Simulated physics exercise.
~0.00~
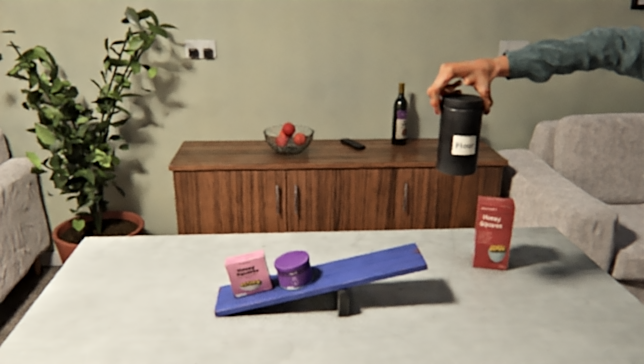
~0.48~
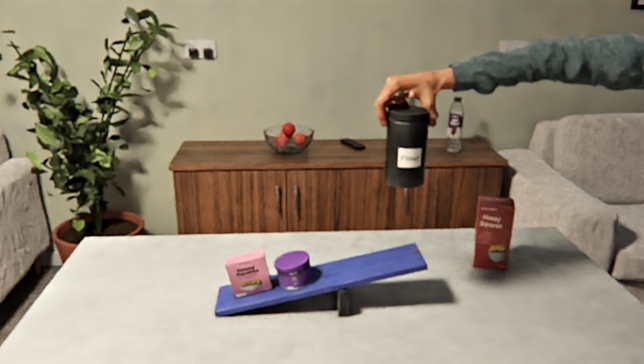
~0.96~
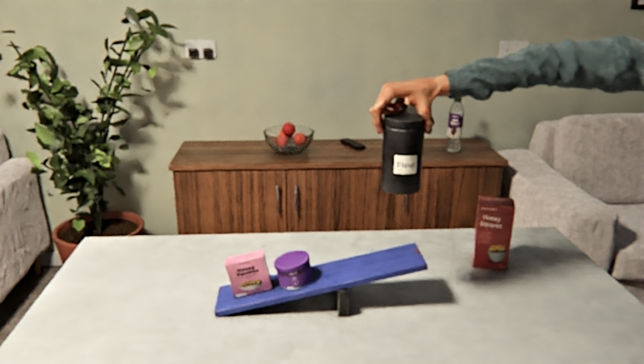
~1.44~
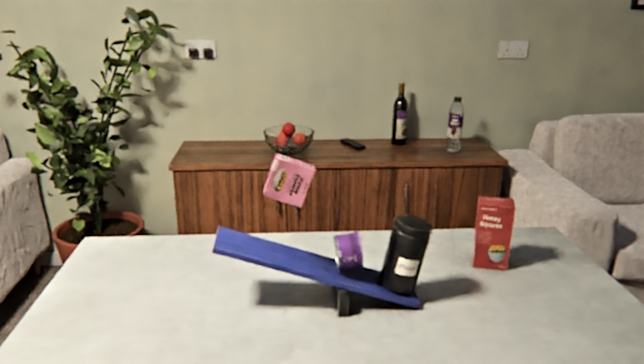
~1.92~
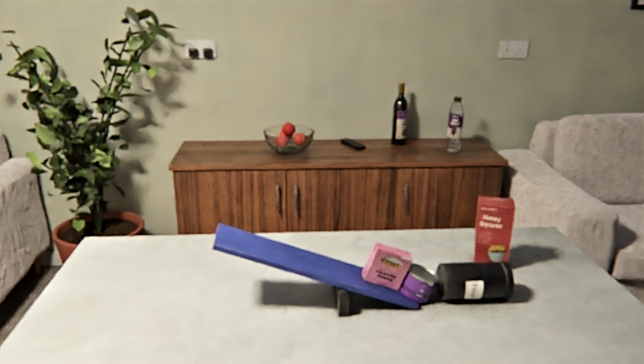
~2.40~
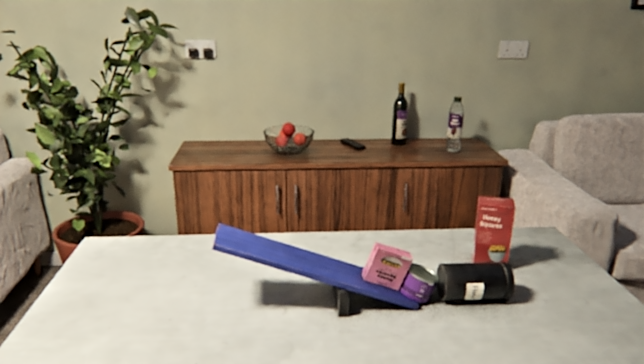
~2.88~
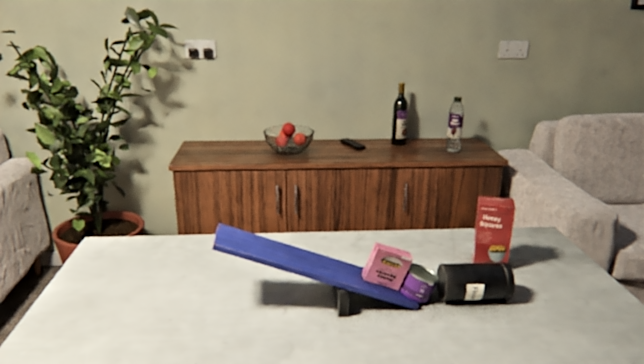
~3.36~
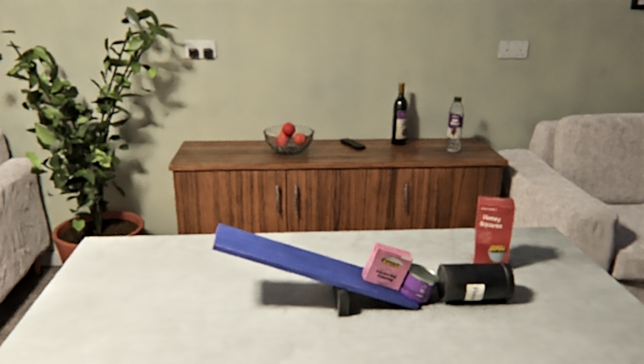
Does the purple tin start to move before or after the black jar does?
The purple tin starts to move after the black jar, which is already being moved left by the hand while the tin still rests on the plank.
In the video, a hand holds a black jar above the raised right end of a tilted blue plank and lets go; the plank tips the other way, tossing a pink packet and shifting a purple tin, and all three end toppled at the right.
